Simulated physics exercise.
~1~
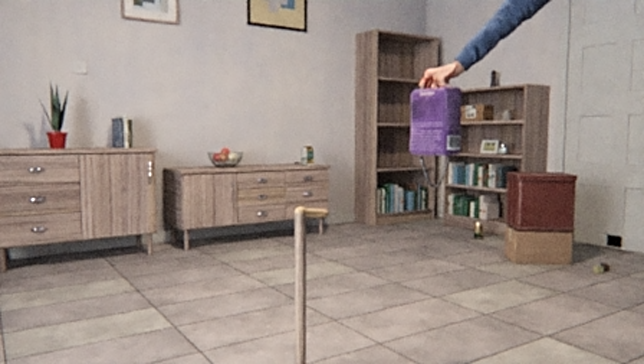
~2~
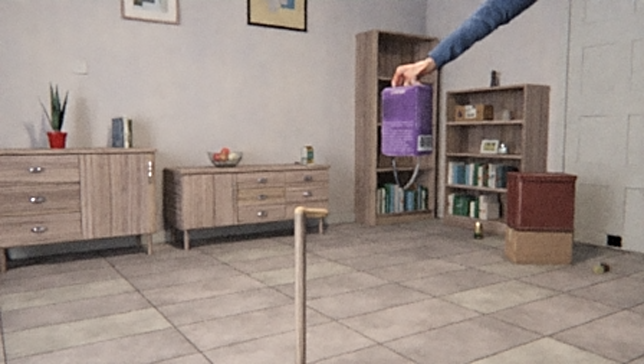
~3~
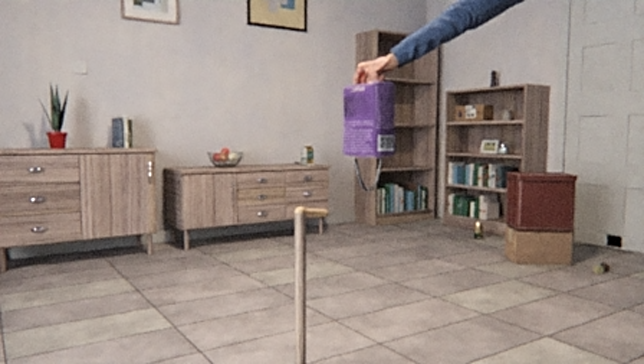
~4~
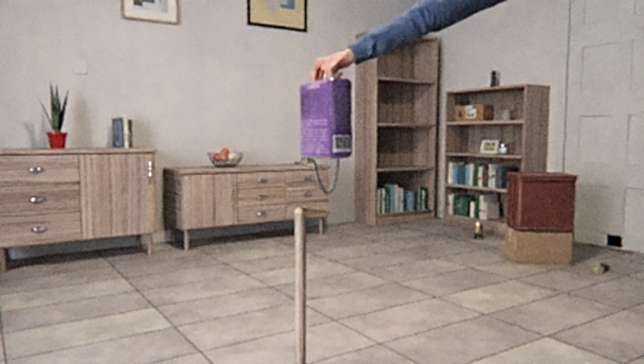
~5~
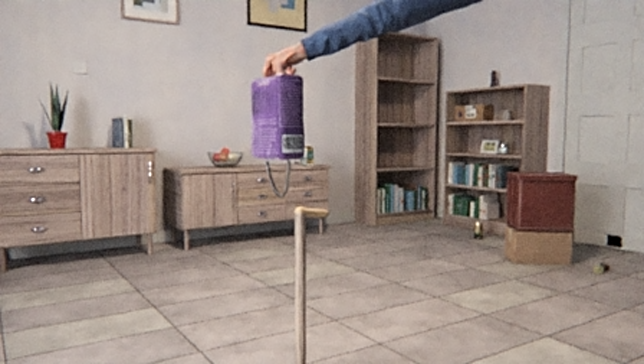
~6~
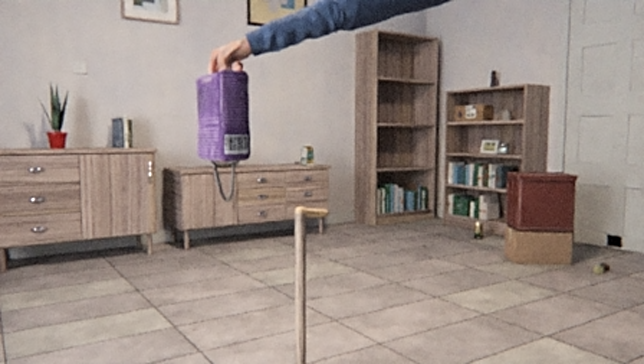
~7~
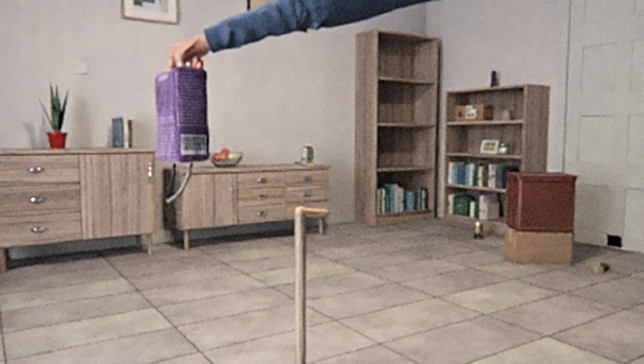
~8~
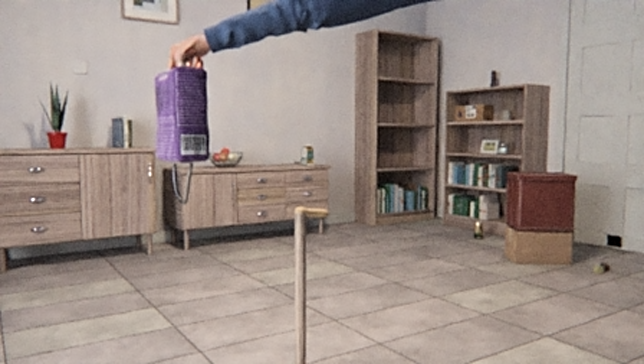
To begin with, a hand at the end of a blue-sleeved arm holds a purple sack upright at the right of a tiled room, with a loop of cord hanging beneath it. The arm carries the sack steadily left, in front of the bookcases, towards a thin post with a small hook at its top. The sack nears the post and crosses above it, the loop dangling, without catching. It continues left past the low cabinet. Finally, the hand stops and holds the sack, upright and clear, to the left of the unmoved post.
